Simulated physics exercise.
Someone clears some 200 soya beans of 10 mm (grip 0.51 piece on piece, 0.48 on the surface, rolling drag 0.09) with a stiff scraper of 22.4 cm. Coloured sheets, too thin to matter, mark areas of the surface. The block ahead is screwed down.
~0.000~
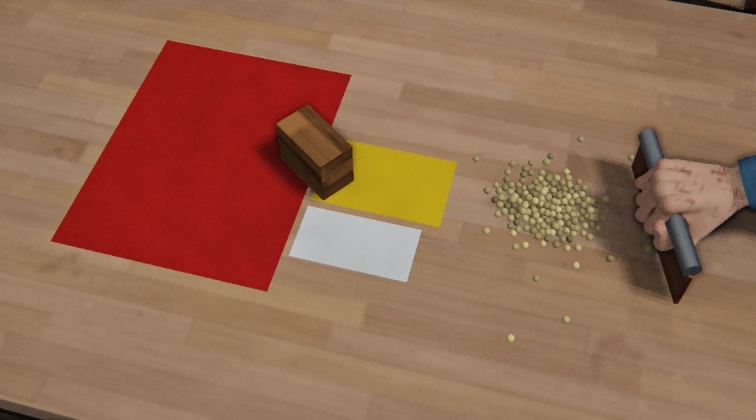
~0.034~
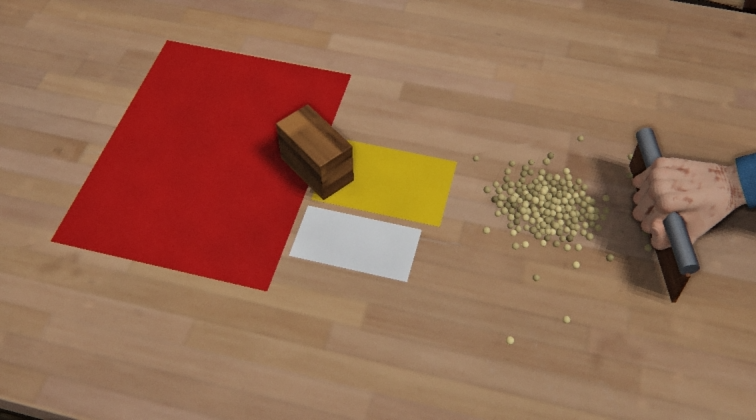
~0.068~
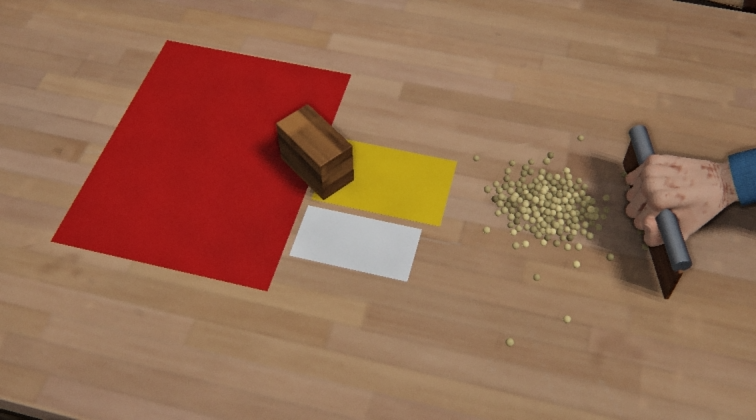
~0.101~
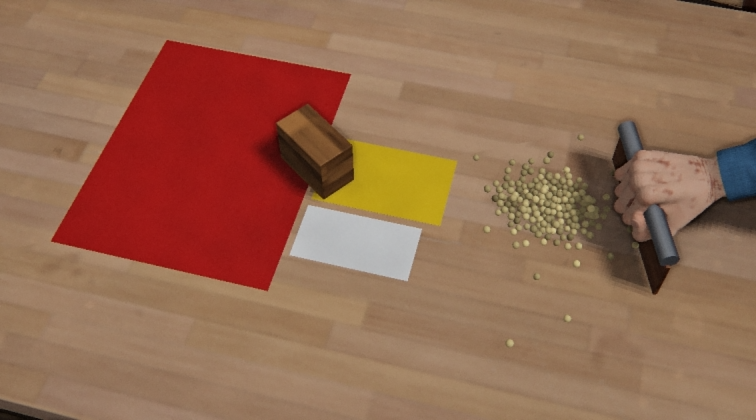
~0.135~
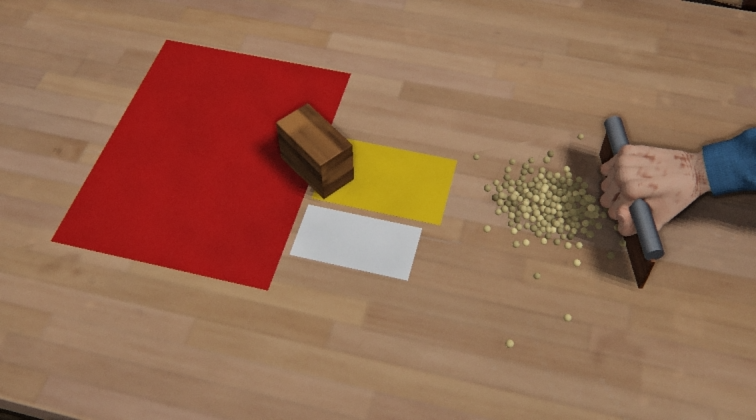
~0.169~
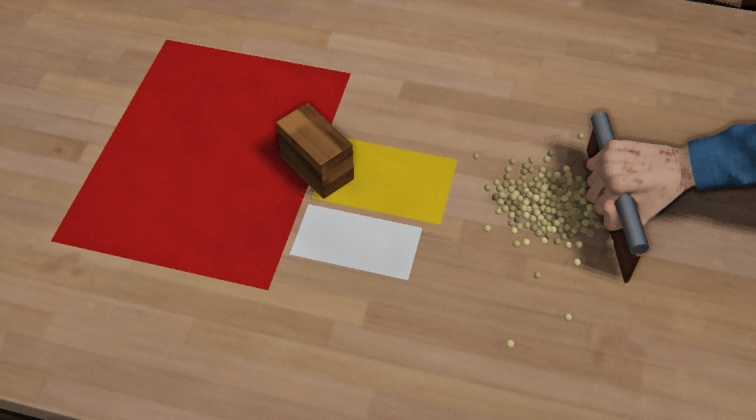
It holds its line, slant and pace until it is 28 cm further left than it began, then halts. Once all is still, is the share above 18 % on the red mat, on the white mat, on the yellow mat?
Red mat: No, white mat: No, yellow mat: Yes.
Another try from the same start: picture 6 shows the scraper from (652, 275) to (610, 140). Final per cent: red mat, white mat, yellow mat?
Red mat 0, white mat 15, yellow mat 45.
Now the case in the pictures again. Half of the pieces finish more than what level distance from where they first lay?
About 20 cm.
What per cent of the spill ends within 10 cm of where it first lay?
Some 5 per cent.
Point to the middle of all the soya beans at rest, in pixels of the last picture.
At about (417, 190).
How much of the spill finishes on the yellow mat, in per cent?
About 50 per cent.
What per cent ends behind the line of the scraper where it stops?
Roughly 5 per cent.
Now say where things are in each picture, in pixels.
Scraper from (687, 280) to (643, 145); moved 0.0 cm; 0 pieces shifted; middle of the spill at (554, 201); white mat at (356, 243); yellow mat at (385, 181); red mat at (212, 152); block at (314, 135), in the first picture.
Scraper from (685, 279) to (641, 144); moved 0.3 cm; 0 pieces shifted; middle of the spill at (554, 201), in the second picture.
Scraper from (677, 275) to (634, 141); moved 1.3 cm; 3 pieces shifted; middle of the spill at (554, 200), in the third picture.
Scraper from (665, 270) to (623, 137); moved 2.8 cm; 4 pieces shifted; middle of the spill at (554, 199), in the fourth picture.
Scraper from (650, 264) to (610, 132); moved 4.7 cm; 4 pieces shifted; middle of the spill at (554, 199), in the fifth picture.
Scraper from (636, 259) to (596, 127); moved 6.6 cm; 6 pieces shifted; middle of the spill at (549, 202); white mat at (357, 241); yellow mat at (386, 179); red mat at (212, 151); block at (314, 133). Its speed is about 0.55 m/s, heading 8 degrees away from the viewer, in the sixth picture.
After 0.39 s, scraper 19 cm from its start, spill 18 cm wide; off the mats 100 %.
After 0.61 s, scraper 28 cm from its start, spill 24 cm wide; yellow mat 45 %, off the mats 55 %.
After 0.81 s, scraper 28 cm from its start, spill 28 cm wide; white mat 5 %, yellow mat 50 %, off the mats 45 %.
In the end, at 1.5 s, white mat 10 %, yellow mat 50 %, red mat 5 %, off the mats 40 %.
